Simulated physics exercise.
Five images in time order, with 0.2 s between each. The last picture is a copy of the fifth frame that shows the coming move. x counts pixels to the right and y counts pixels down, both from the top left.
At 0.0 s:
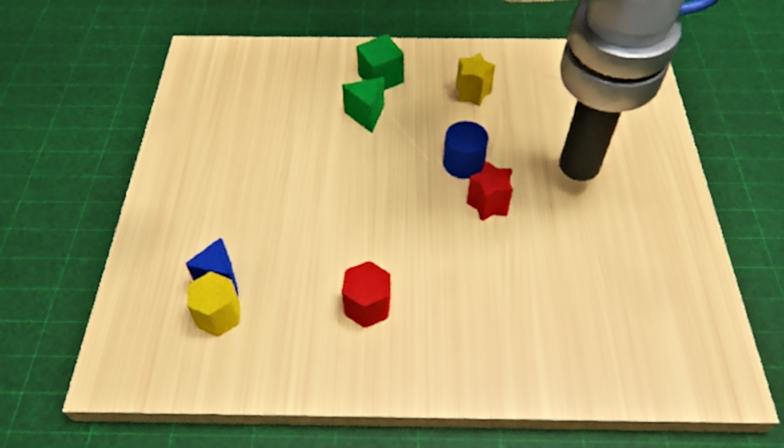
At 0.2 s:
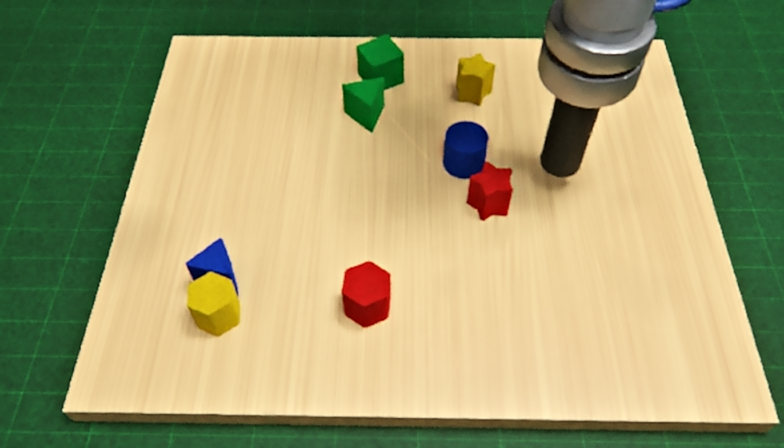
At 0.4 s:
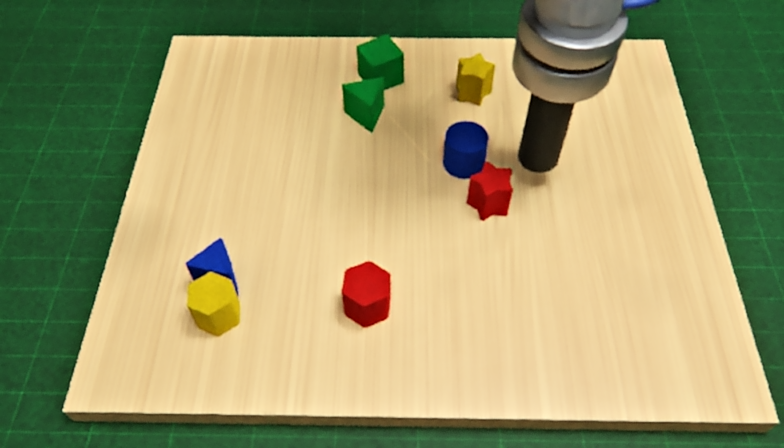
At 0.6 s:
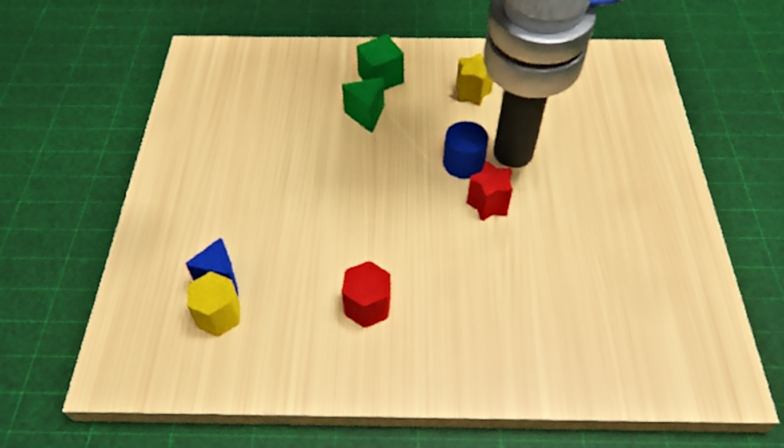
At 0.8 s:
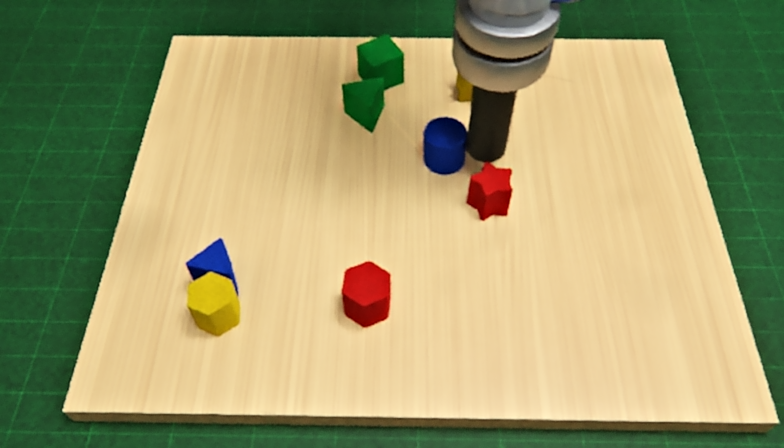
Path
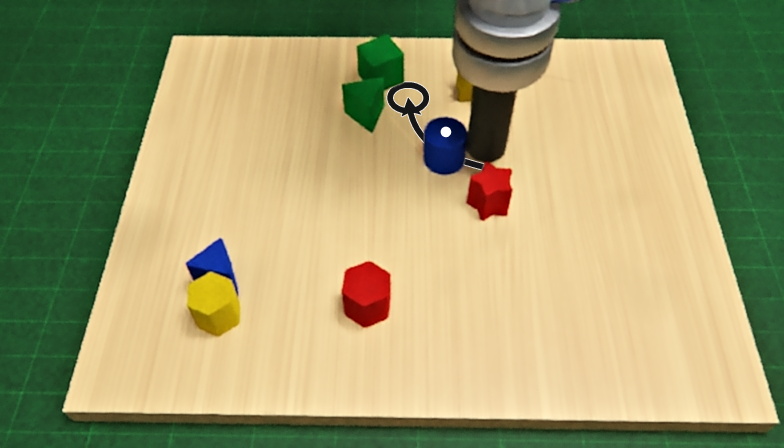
A robot arm's black rod moves left across the board and nudges the blue cylinder left.
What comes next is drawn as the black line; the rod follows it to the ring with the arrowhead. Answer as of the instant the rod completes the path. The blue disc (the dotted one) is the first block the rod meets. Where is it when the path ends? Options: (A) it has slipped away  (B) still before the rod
I choose A.
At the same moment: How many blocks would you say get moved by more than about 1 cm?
It moves one block.
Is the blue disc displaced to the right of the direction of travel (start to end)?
No - that is not the case.
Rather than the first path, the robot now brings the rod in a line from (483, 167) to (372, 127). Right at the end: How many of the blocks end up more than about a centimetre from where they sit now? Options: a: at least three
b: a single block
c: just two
Choice c: Just two.
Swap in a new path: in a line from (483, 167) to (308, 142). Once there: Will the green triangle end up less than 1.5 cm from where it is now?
My answer is no.
Drawn move, from (483, 167) through (443, 152) and (416, 127) to (408, 98); the dot is on the blue disc.
The first path, step by step. One third of the way, rod at (444, 133); blue disc at (403, 122).
Two thirds of the way, rod at (417, 107); green triangle at (363, 89), turned 15° clockwise; blue disc at (381, 114).
At the end, rod at (409, 78); green triangle at (363, 89), turned 15° clockwise; green square block still; blue disc at (381, 114).
